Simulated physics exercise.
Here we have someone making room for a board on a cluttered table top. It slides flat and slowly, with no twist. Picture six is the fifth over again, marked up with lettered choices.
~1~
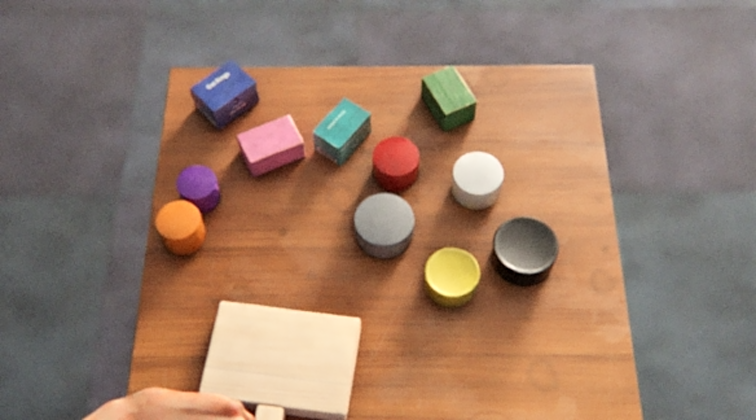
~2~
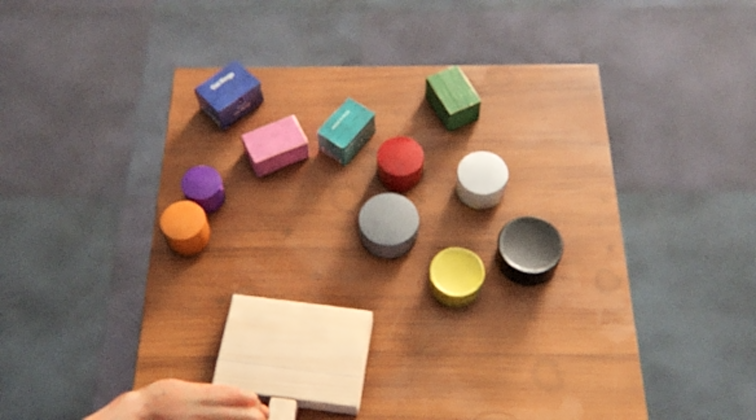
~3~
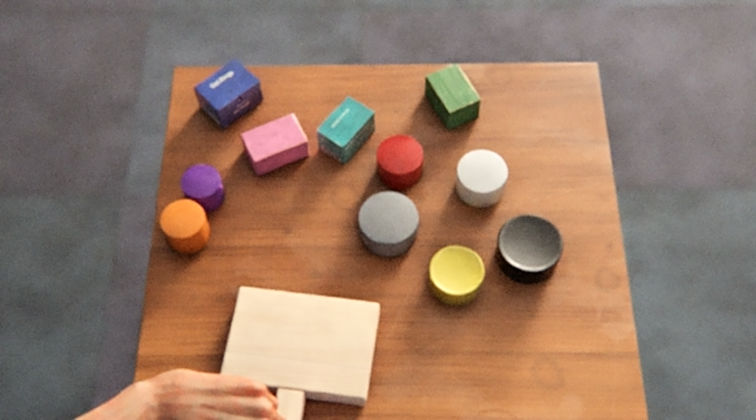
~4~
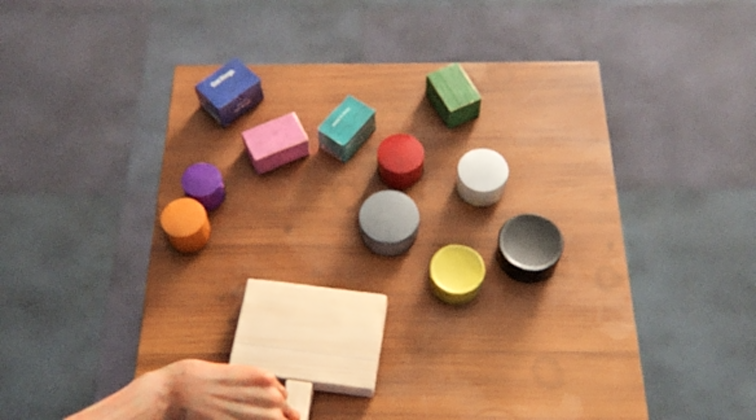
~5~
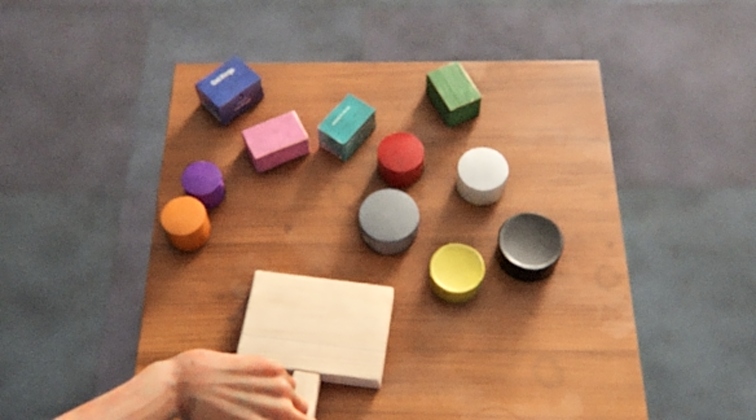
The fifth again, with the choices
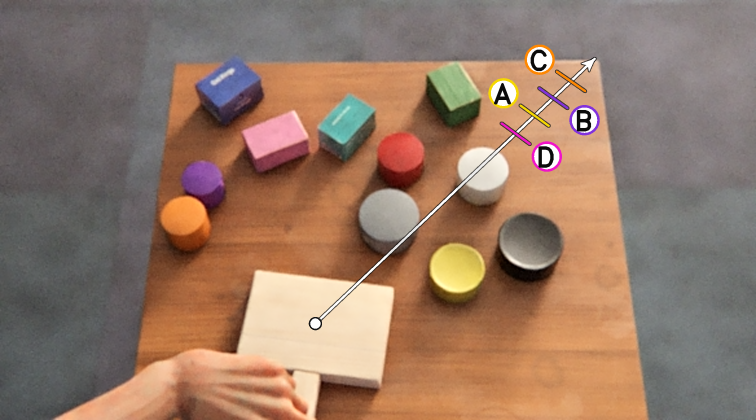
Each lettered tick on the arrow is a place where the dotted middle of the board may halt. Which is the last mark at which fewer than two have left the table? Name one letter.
Mark A.
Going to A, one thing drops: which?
It is the green block.
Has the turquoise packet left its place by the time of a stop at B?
By then, no.
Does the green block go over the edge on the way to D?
Yes.
On the marked copy, A at (535, 116); B at (553, 98); C at (571, 81); D at (516, 134); the arrow from (315, 324) to (595, 58); the white dot at (315, 324).
Taking A. A third of the way, board (401, 248); black tub (548, 245); red pot (402, 136).
Two thirds of the way, board (478, 174); green block (462, 70); black tub (594, 244).
When it is over, board (534, 122); green block over the edge; grey pot (490, 58); one fallen.
As for the rest, B drops four; C drops four; D is within the limit but short.
